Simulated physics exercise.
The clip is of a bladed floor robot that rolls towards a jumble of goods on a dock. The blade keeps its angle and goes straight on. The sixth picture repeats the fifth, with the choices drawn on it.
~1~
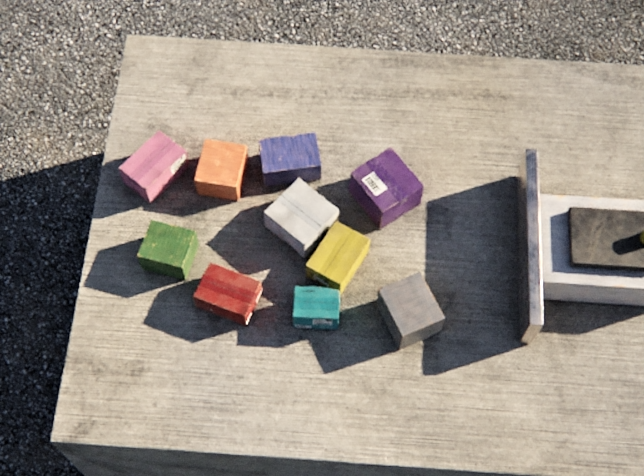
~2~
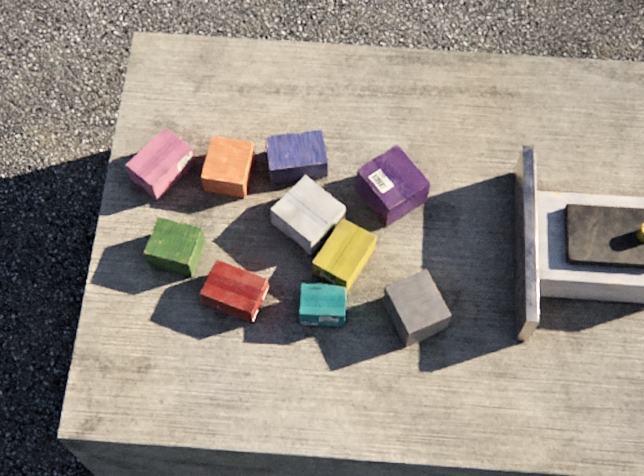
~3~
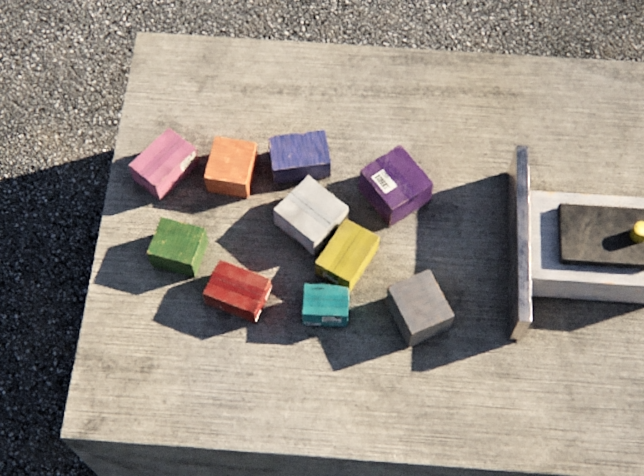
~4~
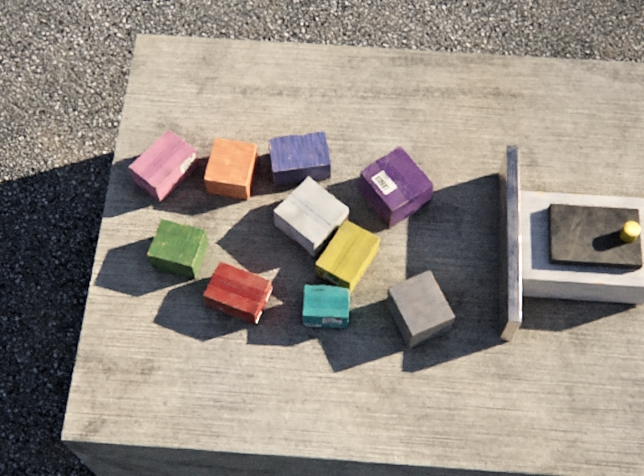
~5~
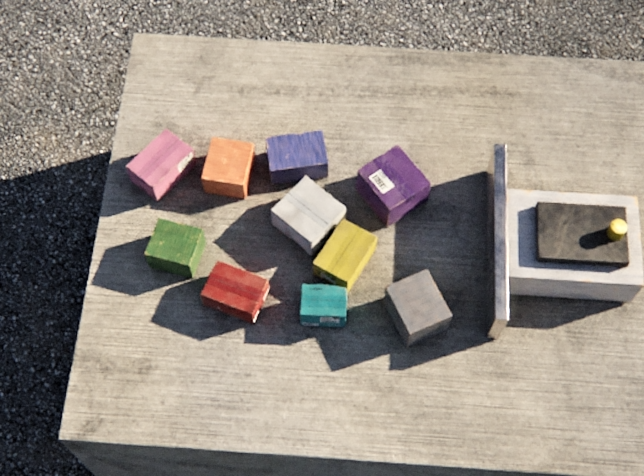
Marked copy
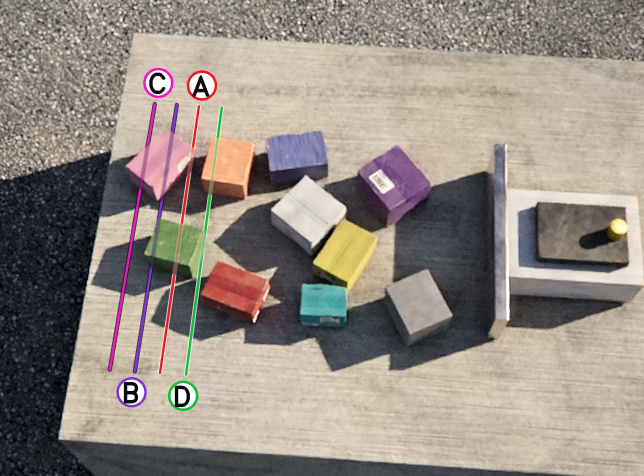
A bladed robot rolls slowly left toward a jumble of colourful blocks that stay still.
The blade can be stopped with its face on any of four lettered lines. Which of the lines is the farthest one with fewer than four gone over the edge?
Up to line A.
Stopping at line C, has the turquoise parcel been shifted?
Yes.
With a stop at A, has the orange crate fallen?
By then, no.
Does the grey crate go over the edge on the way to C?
By then, no.
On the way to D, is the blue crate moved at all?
Yes.
On the marked copy, A at (181, 231); B at (157, 230); C at (134, 228); D at (205, 233).
Following A. Soon after the start, robot (457, 225); turquoise parcel (303, 304); blue crate (293, 154).
Later, robot (341, 218); pink parcel (154, 163); red box (139, 288).
In the end, robot (252, 213); pink parcel over the edge; red box over the edge; three fallen.
As for the rest, B drops six; C drops six; D is within the limit but short.
